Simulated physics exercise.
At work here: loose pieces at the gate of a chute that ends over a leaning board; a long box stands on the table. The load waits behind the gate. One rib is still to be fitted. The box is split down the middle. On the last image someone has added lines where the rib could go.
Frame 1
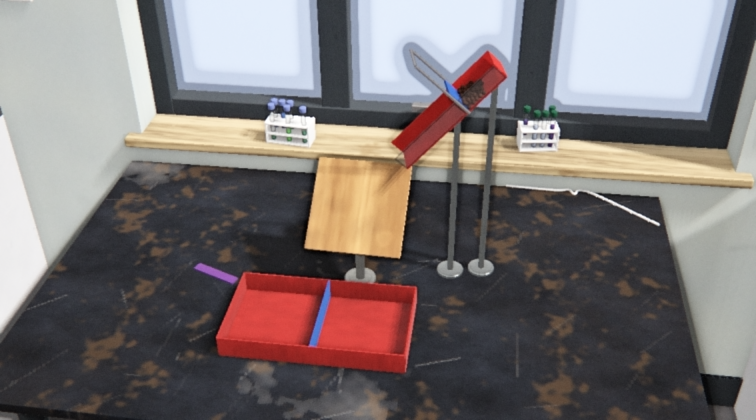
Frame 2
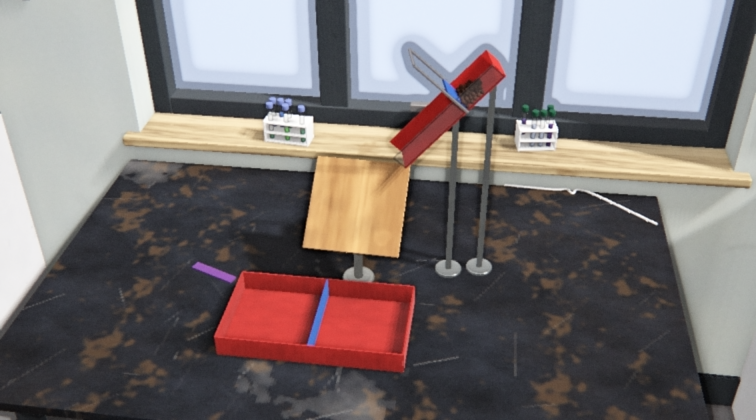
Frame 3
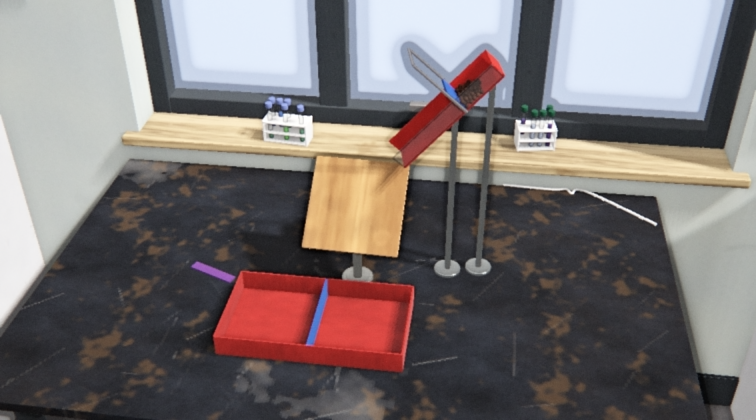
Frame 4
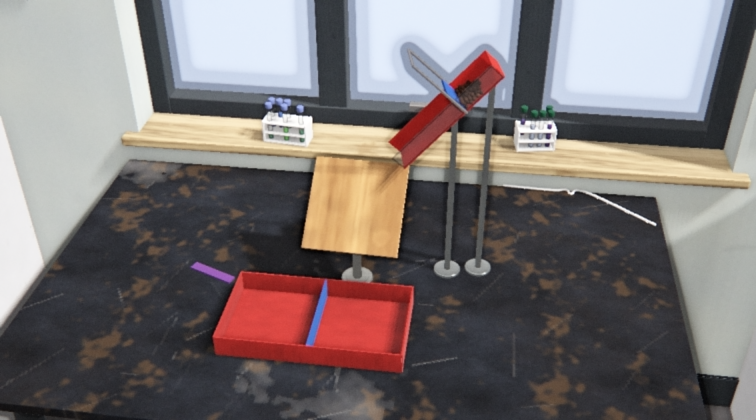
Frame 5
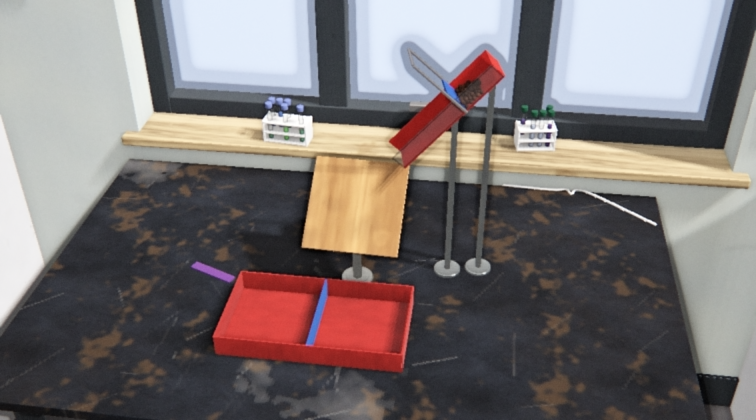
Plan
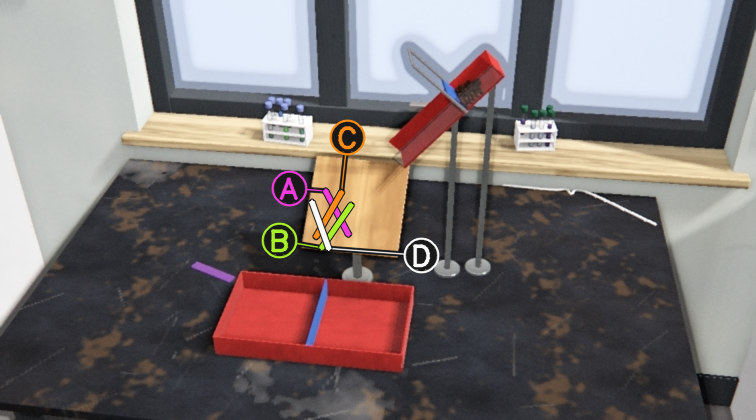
Nothing moves as dark pieces sit behind a blue gate in a sloping red chute.
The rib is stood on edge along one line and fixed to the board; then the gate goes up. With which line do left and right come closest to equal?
Best: B.
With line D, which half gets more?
More lands on the right.
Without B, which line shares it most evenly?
Line C.
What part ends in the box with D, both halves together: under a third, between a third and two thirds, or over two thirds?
Over two thirds.
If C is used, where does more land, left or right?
More lands on the left.
On the marked copy, line A from (325, 190) to (348, 234); line B from (351, 205) to (321, 247); line C from (341, 192) to (316, 236); line D from (312, 202) to (328, 248).
If A is chosen, of what is caught, a stray few in the left half, nearly all in the right.
If B is chosen, of what is caught, about half in the left half, about half in the right.
If C is chosen, of what is caught, about two thirds in the left half, about a quarter in the right.
If D is chosen, of what is caught, a small part in the left half, nearly all in the right.
